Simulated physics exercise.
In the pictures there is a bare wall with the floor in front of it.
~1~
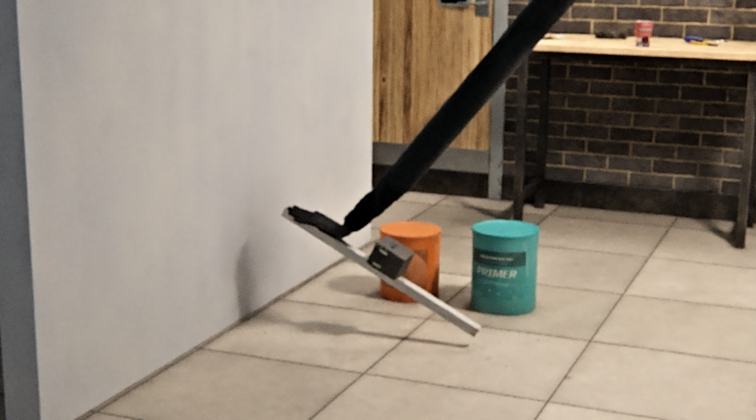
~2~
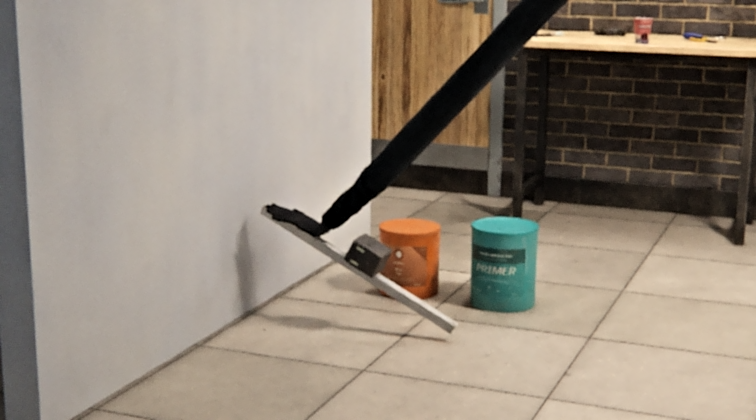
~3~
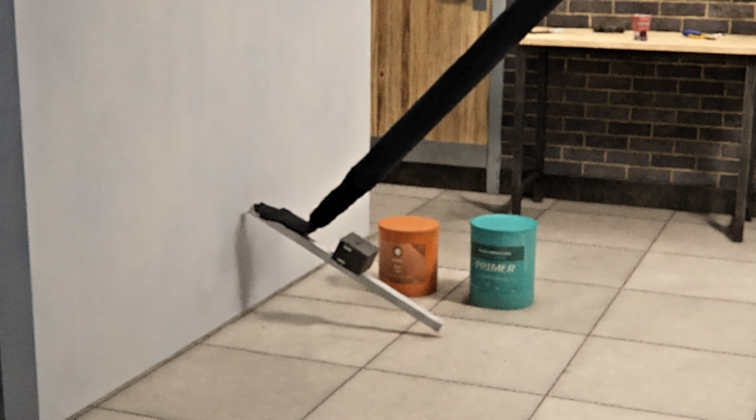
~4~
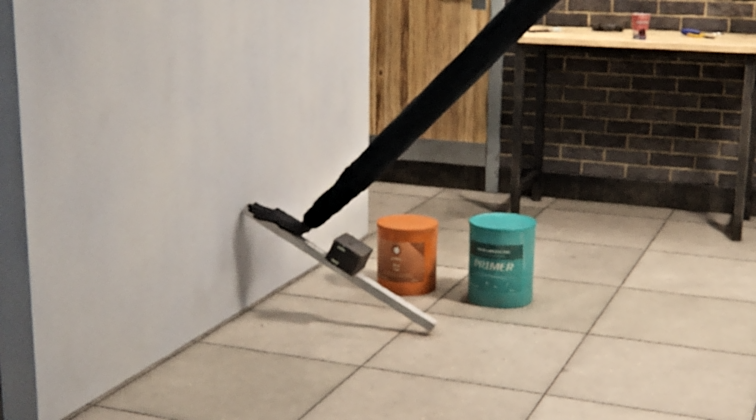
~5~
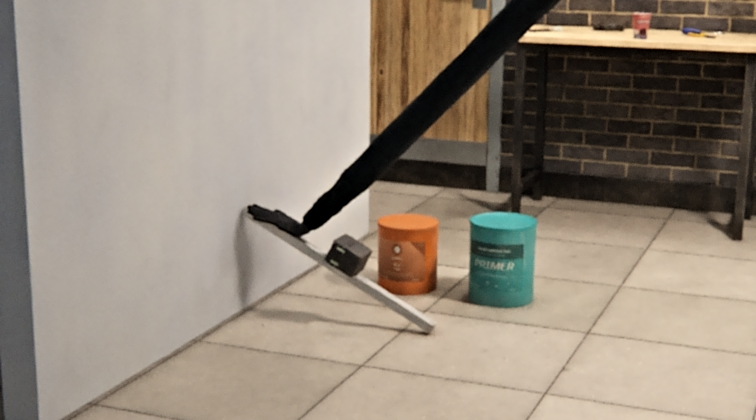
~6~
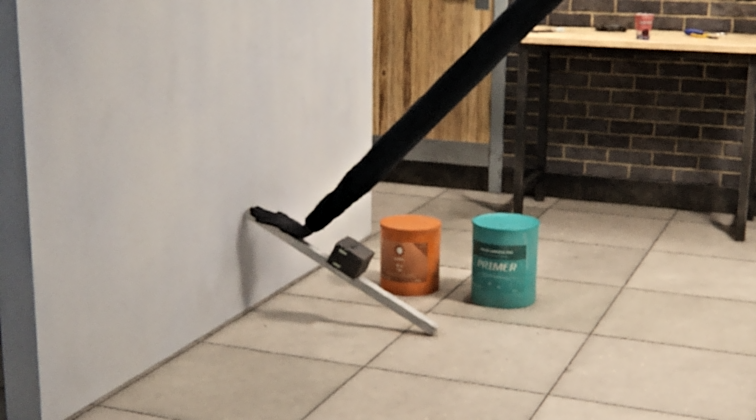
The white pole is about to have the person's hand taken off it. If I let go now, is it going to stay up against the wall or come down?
It will not stay.
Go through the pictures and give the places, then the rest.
The first picture shows on its way; white pole (379, 270); turquoise pail (504, 267).
The second picture shows on its way; white pole (357, 267); turquoise pail (504, 264).
The third picture shows on its way; white pole (344, 266); turquoise pail (503, 262).
The fourth picture shows on its way; white pole (338, 266); turquoise pail (501, 260).
The fifth picture shows propped up under the hand; white pole (338, 268); turquoise pail (502, 260).
The sixth picture shows propped up under the hand; white pole (340, 270); turquoise pail (505, 261).
Then, 0.30 s after the last picture, white pole leaning 17° more than when let go near (349, 302).
Then, 0.50 s after the last picture, white pole leaning 28° more than when let go near (356, 312).
At rest, moved from the start, white pole; the other 2 in place. Seen from the same camera at the end, white pole near (358, 320). The pole gives way.
